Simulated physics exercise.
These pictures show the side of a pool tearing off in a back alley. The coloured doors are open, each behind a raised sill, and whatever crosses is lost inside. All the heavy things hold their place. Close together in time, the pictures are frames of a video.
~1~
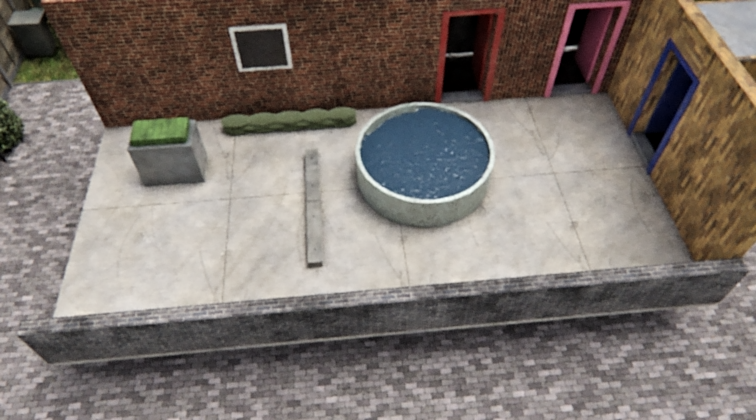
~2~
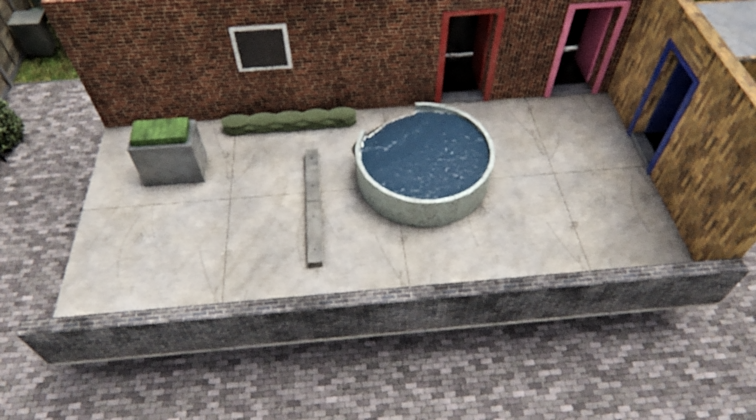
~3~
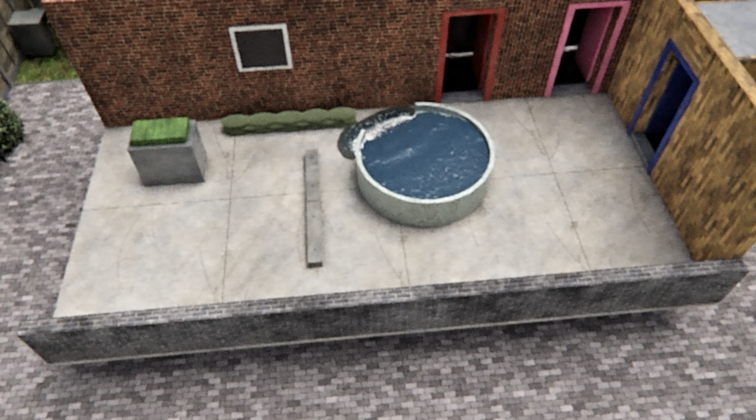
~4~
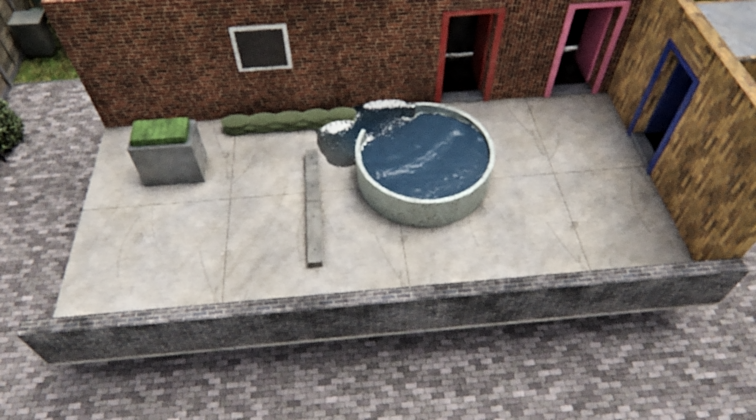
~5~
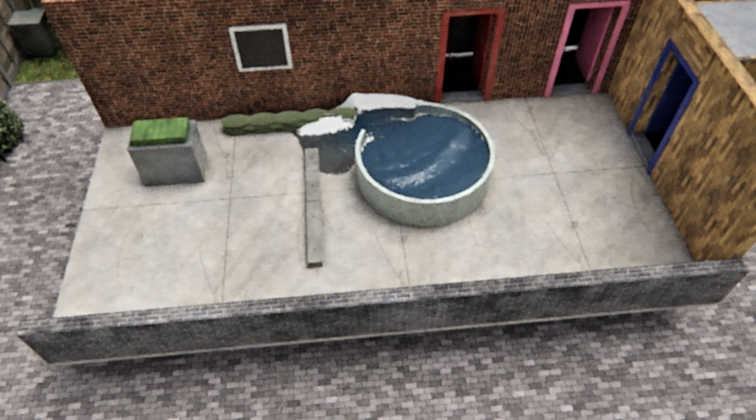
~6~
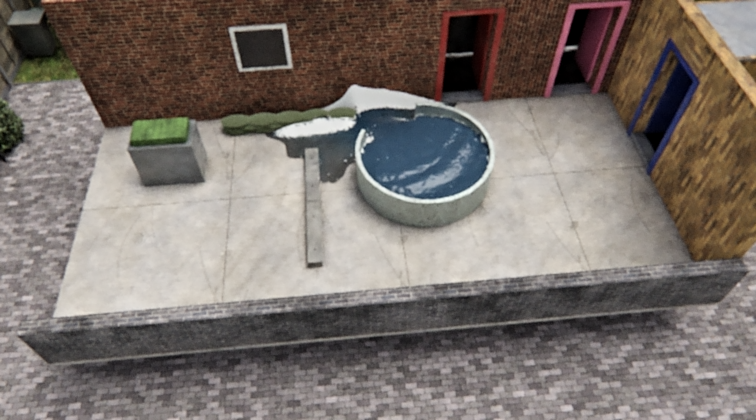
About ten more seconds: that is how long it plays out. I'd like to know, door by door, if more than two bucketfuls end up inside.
The pink door will not count as flooded, the blue door will not count as flooded, the red door will not count as flooded.
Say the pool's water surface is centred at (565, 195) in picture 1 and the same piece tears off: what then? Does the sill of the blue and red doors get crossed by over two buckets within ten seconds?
In short: Blue takes less, red takes more.
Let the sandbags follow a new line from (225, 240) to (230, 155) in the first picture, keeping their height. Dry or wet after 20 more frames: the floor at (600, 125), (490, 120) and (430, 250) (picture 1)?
First spot gets soaked, second gets soaked, third stays unwetted.
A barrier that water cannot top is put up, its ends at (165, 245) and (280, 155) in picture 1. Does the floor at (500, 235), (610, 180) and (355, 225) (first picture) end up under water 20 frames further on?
Untouched; submerged; submerged.
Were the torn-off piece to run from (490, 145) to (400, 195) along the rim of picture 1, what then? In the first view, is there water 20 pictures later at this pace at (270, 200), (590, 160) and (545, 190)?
Going through them, the first would be still bare, the next submerged and the last submerged.
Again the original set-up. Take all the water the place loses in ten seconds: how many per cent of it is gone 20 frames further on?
By then, close to 20 % of it.
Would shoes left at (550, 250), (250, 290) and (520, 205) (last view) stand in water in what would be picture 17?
First spot not wet, second not wet, third not wet.
A moment on, water covers 15 % of the floor; the pink door not reached, the blue door not reached, the red door wet at the sill, nothing in.
Next, water covers 30 % of the floor; the pink door not reached, the blue door not reached, the red door wet at the sill, nothing in.
Then, water covers 50 % of the floor; the pink door wet at the sill, nothing in, the blue door wet at the sill, nothing in, the red door wet at the sill, nothing in.
Later, water covers 65 % of the floor; the pink door under two buckets in, the blue door under two buckets in, the red door wet at the sill, nothing in.
In the end, water covers 85 % of the floor; the pink door under two buckets in, the blue door under two buckets in, the red door wet at the sill, nothing in.
